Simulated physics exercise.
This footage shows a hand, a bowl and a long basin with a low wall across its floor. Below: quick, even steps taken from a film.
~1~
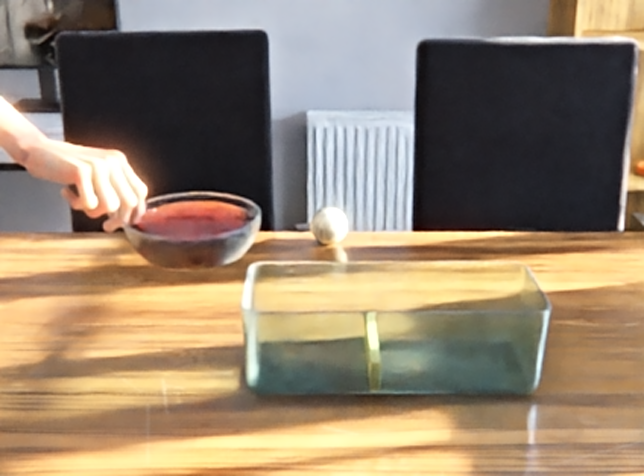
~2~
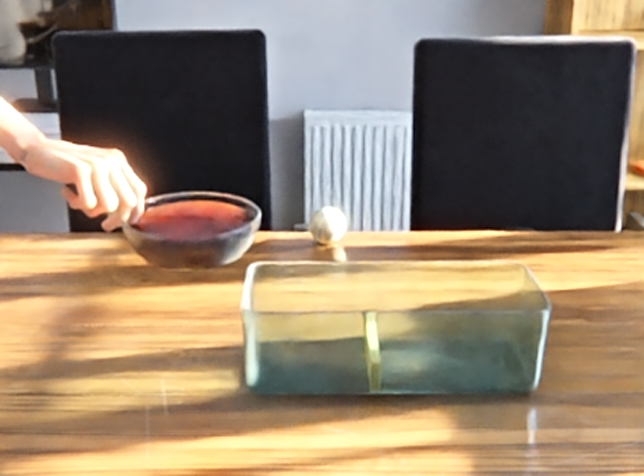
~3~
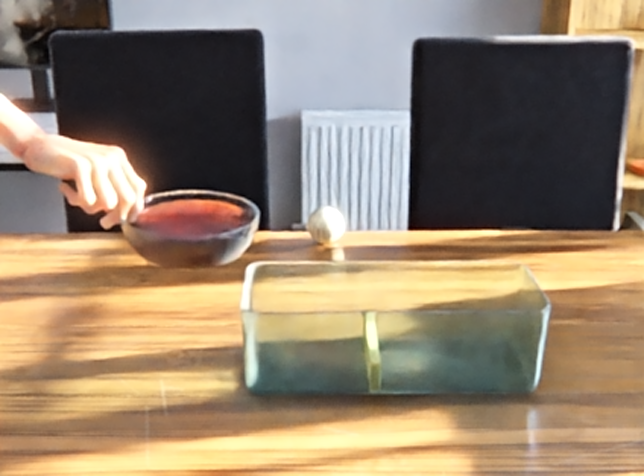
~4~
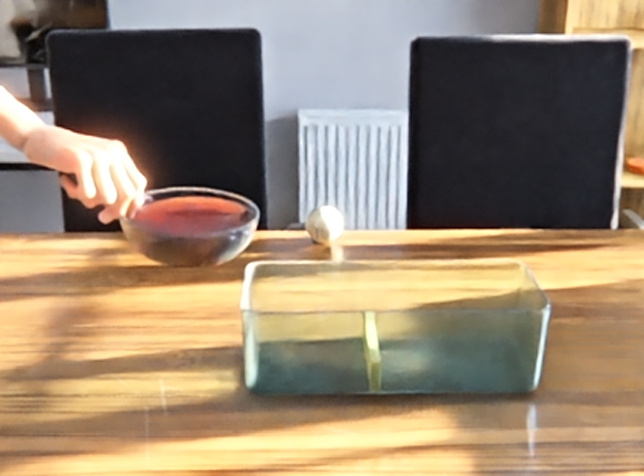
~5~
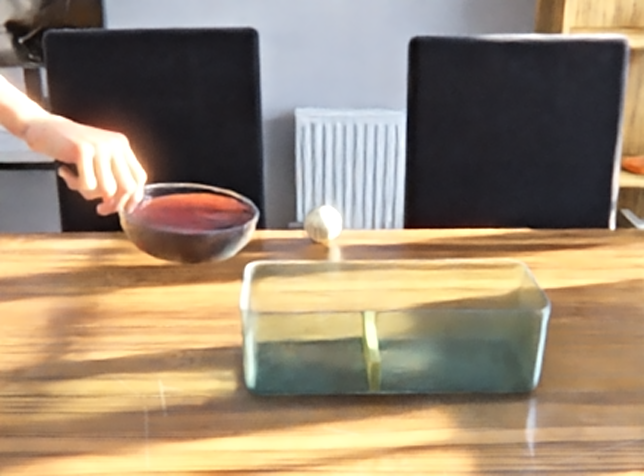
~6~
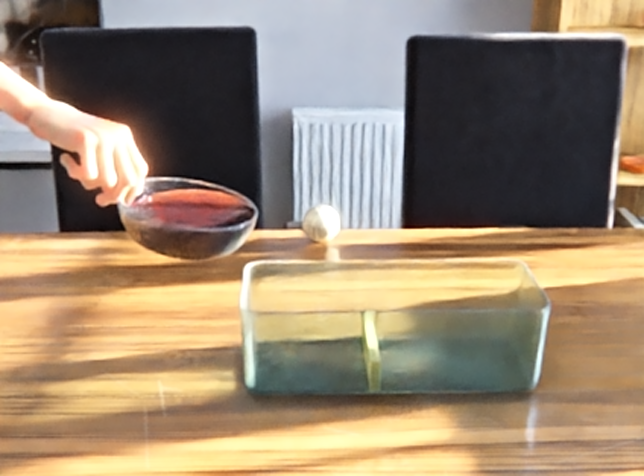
A hand at the left grips the rim of a clear bowl of dark red liquid on a sunlit wooden table, seen from across the tabletop. A pale ball sits right of the bowl, a greenish glass basin with a low yellowish wall stands in front, and black chairs flank a white radiator behind. The hand slowly lifts the bowl's left side, tilting it slightly rightward, while the view drifts very slightly right.
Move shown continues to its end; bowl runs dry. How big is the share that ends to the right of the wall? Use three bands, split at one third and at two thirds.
Under a third ends up there.
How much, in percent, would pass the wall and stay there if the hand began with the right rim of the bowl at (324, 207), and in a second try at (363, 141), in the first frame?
Start one gives close to 90 percent, start two close to 90 percent.
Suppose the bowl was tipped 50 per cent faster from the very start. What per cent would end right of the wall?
About 15 per cent.
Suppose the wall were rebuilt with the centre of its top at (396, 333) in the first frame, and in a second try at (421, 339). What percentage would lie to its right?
It works out to around 5 per cent for the first and around 15 per cent for the second.
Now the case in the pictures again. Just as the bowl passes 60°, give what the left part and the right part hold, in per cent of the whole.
Left: Some 25 %. Right: Some 0 %.
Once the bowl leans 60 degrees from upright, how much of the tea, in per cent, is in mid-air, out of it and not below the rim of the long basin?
40 %.
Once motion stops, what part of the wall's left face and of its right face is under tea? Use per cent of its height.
Some 70 per cent left and 0 right.
A moment on, the tilt is 60° and 36 per cent is still to pour, 25 is left of the wall and 0 right of it.
Next, the tilt is 92° and 1 per cent is still to pour, 89 is left of the wall and 4 right of it.
Then the tilt is 99° and 0 per cent is still to pour, 92 is left of the wall and 7 right of it.
Later the tilt is 99° and 0 per cent is still to pour, 92 is left of the wall and 8 right of it.
Finally, 92 per cent lies left of the wall, 8 right of it and 1 outside.
